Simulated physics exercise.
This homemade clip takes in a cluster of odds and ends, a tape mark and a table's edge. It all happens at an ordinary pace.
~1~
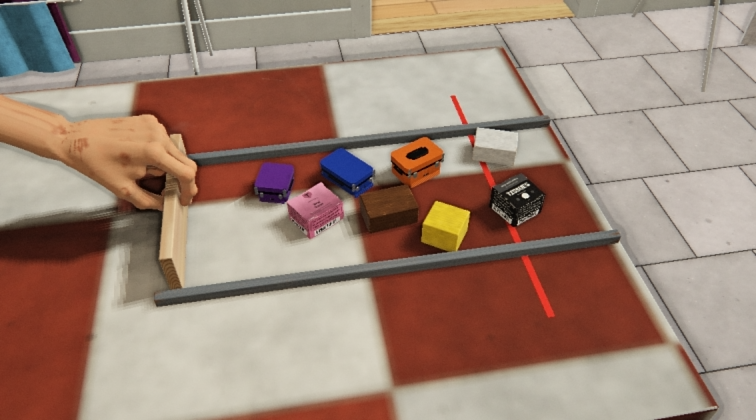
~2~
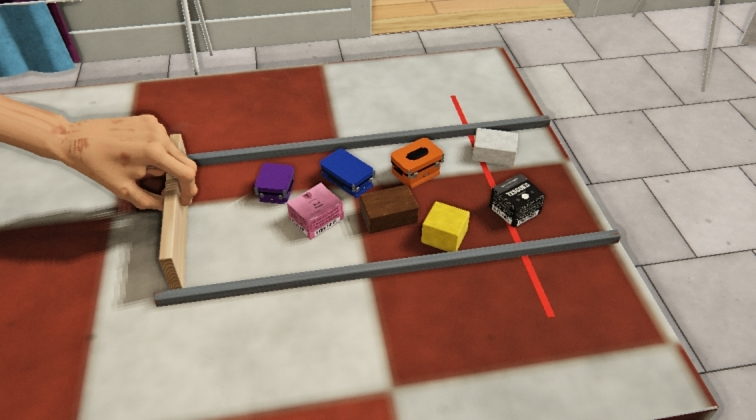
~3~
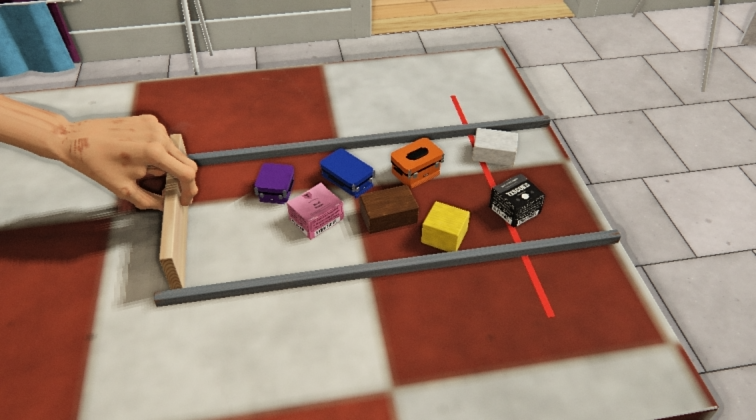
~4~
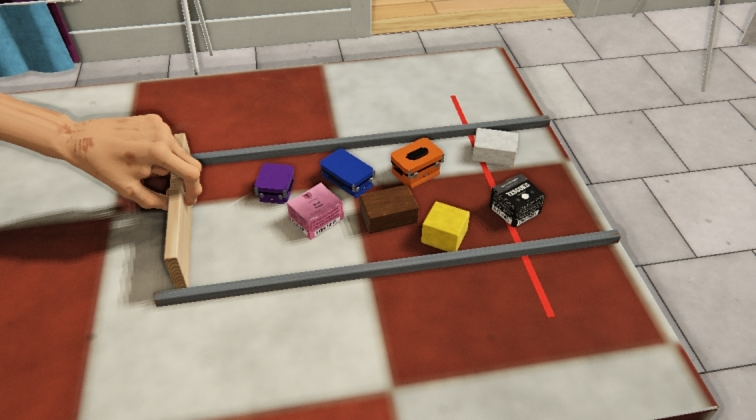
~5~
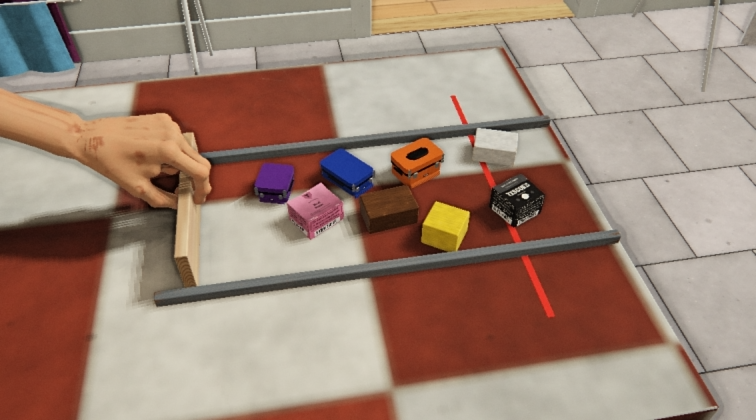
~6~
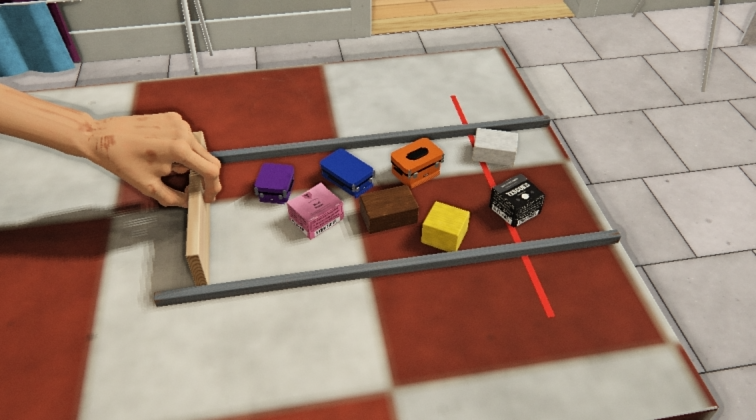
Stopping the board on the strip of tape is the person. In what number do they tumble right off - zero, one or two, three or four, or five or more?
Off the edge will go one or two.
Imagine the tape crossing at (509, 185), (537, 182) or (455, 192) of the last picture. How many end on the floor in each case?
Floor tally per try: 3 / 4 / 0.
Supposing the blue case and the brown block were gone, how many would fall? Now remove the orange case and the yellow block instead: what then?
Result: 0, then 1.
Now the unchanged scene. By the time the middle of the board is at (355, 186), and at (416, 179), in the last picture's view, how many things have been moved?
That makes 6 at the first spot and 8 at the second.
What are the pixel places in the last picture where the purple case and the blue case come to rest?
I'd say approximately (500, 156) and then (531, 159).
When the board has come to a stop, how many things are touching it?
3 in contact.
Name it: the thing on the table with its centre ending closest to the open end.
The white block.
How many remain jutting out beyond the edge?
Answer: 2.
A little later, none off yet; white block at rest near (495, 147); black box at rest near (517, 200); yellow block moving near (450, 229).
When it is over, the number that fall off is one or two; down, black box.
